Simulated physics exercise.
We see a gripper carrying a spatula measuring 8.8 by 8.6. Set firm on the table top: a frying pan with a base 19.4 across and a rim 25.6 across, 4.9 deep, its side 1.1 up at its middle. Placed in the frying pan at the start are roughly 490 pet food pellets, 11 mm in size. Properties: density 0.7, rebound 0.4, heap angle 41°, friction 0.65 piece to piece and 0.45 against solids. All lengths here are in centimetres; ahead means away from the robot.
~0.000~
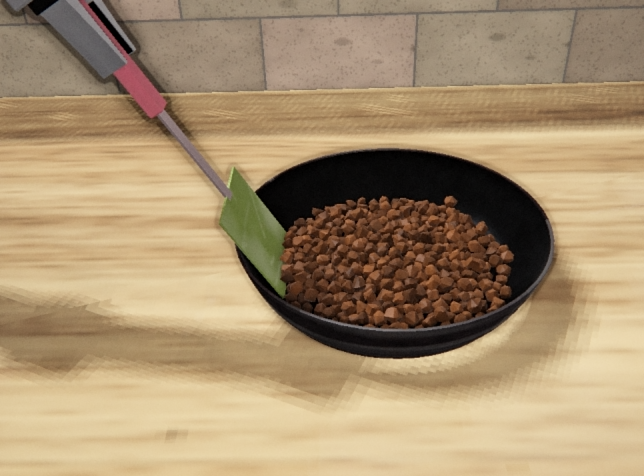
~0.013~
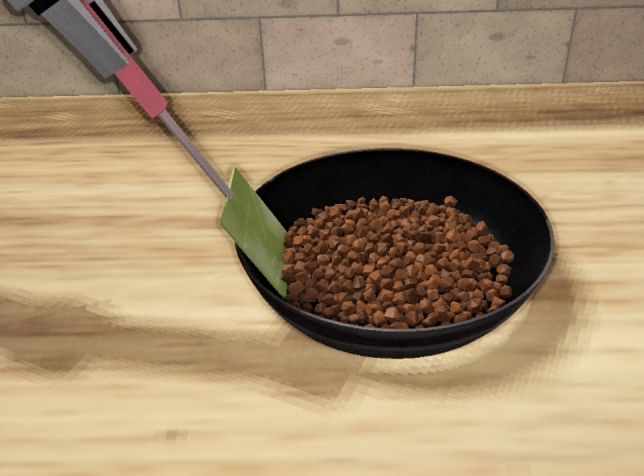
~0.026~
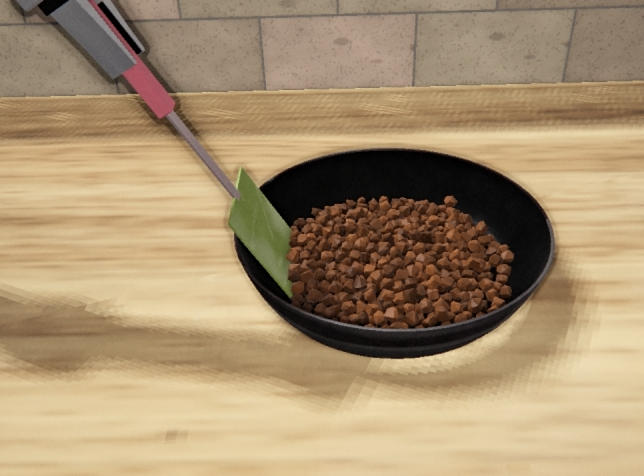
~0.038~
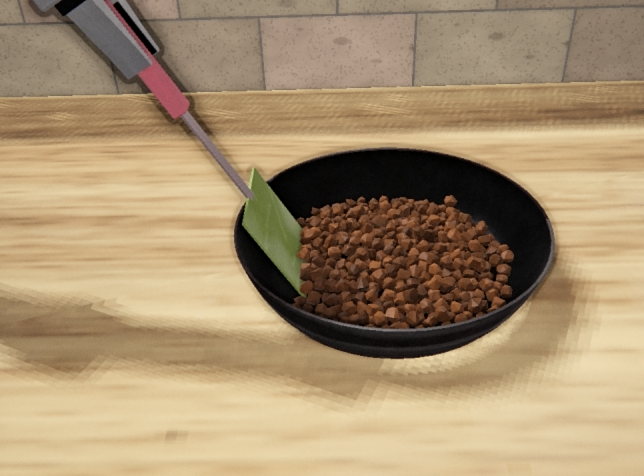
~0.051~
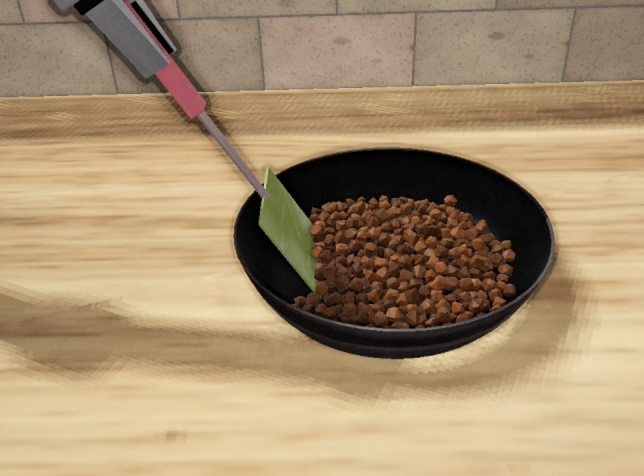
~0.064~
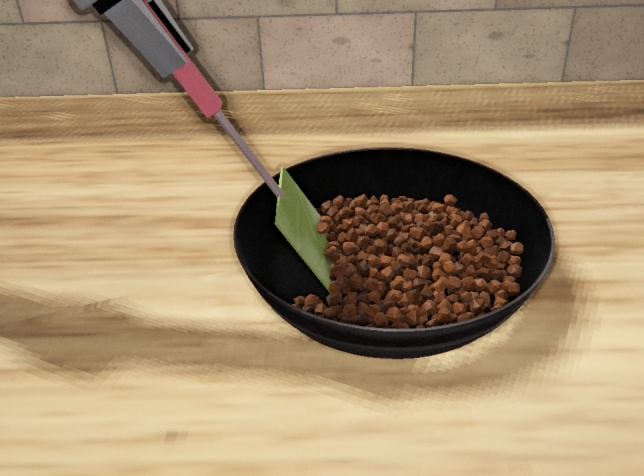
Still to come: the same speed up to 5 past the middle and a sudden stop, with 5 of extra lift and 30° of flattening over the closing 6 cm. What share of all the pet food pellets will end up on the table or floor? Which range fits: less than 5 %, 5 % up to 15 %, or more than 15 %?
The range that fits is 5 % up to 15 %.
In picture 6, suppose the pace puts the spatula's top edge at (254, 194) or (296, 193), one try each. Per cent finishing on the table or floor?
Estimates: Near 0 %, near 10 %.
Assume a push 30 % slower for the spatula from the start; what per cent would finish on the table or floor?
I'd reckon close to 0 per cent.
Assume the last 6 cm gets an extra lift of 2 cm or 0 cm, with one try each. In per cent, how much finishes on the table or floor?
I'd say close to 0 percent for the first and close to 0 percent for the second.
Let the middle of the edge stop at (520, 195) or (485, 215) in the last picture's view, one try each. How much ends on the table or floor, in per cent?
30 % and 20 %.
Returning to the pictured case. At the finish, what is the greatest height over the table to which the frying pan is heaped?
It reaches about 5.5 cm.
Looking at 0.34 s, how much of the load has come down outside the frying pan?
Around 8 percent.
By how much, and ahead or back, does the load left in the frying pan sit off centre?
Some 4.5 cm ahead of the centre.
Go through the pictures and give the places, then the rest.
Spatula top edge at (227, 193), sloping 60°; upper third of the load around (387, 252), from x 285 to 505, top at y 200; 493 in the frying pan, in the first picture.
Spatula top edge at (228, 193), sloping 60°; upper third of the load around (387, 252), from x 290 to 505, top at y 200, in the second picture.
Spatula top edge at (235, 194), sloping 60°; upper third of the load around (385, 252), from x 295 to 505, top at y 200, in the third picture.
Spatula top edge at (248, 194), sloping 60°; upper third of the load around (379, 251), from x 295 to 505, top at y 200, in the fourth picture.
Spatula top edge at (264, 194), sloping 60°; upper third of the load around (383, 246), from x 295 to 510, top at y 200, in the fifth picture.
Spatula top edge at (279, 193), sloping 60°; upper third of the load around (394, 242), from x 295 to 515, top at y 200; 493 in the frying pan, in the sixth picture.
After 0.10 s, sloping 59°, highest piece 6 above the table; 493 in the frying pan.
After 0.13 s, sloping 48°, highest piece 6 above the table; 493 in the frying pan.
After 0.34 s, sloping 30°, highest piece 5 above the table; 455 in the frying pan, 38 on the table or floor.
After 1.39 s, sloping 30°, highest piece 5 above the table; 455 in the frying pan, 38 on the table or floor.
At rest, 455 in the frying pan, 38 on the table or floor. That is 8 % on the table or floor.
